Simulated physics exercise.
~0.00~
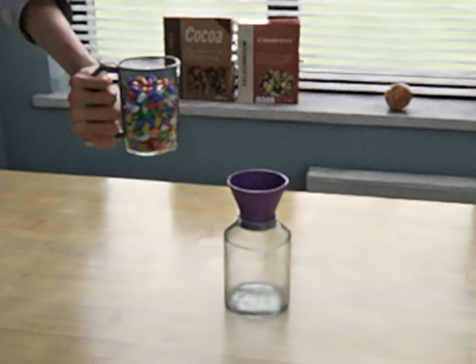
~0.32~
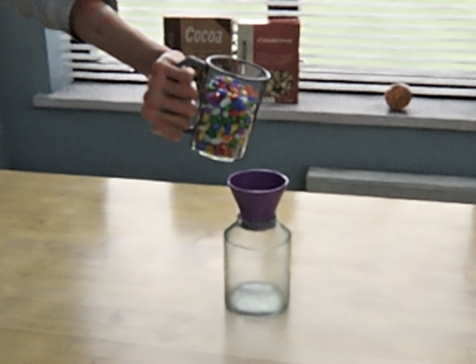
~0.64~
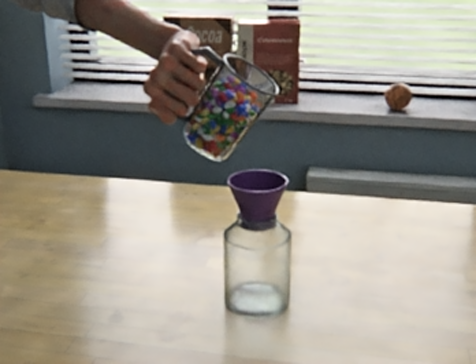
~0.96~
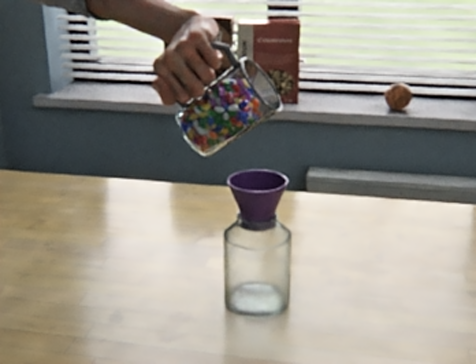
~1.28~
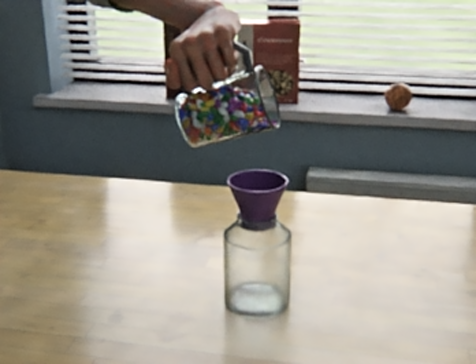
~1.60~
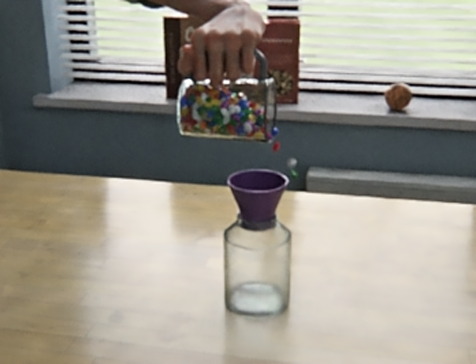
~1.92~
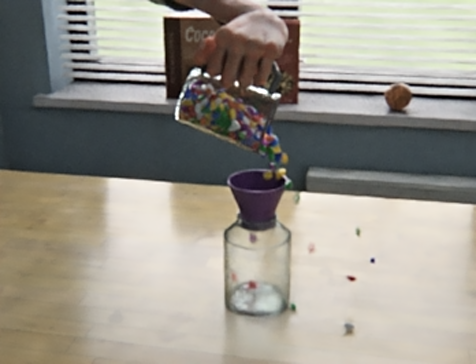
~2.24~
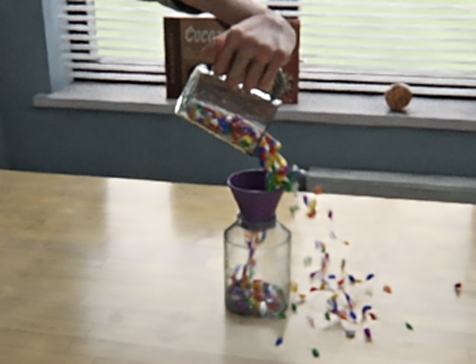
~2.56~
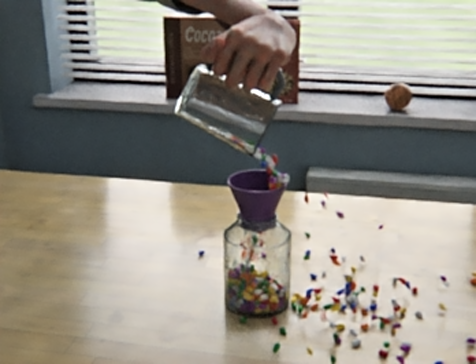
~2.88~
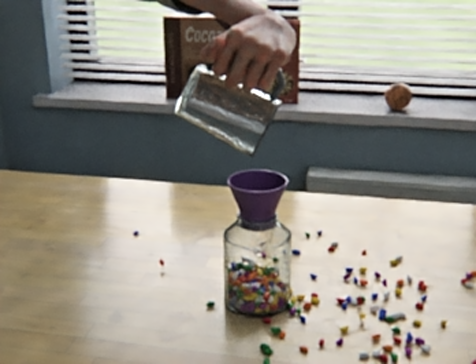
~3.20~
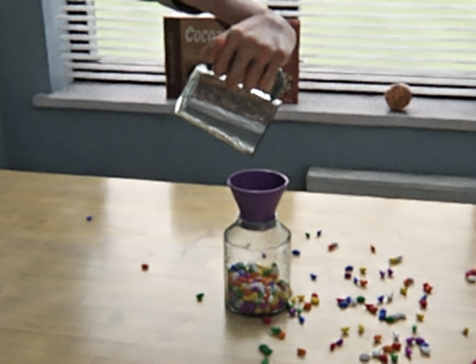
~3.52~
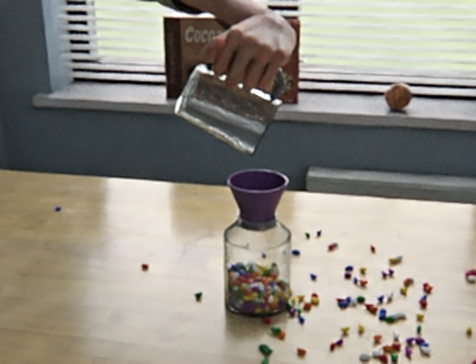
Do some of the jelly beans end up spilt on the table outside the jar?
Yes, a part of them ends up scattered on the table, mostly to the right of the jar. The bulk lands inside the jar, and hardly any stay in the mug or funnel.
The clip opens with a hand at the left holding a clear glass mug of colourful jelly beans, while a glass jar with a purple funnel in its neck stands on a wooden table. The hand carries the mug to the right, above the funnel, and tips it steadily over. A few beans drop first, then a thick stream pours out, some running through the funnel and others scattering across the table, mostly to the right. The mug empties and stays tilted in the hand. At the end, a colourful heap lies in the jar, the funnel looks clear, and stray beans dot the table.
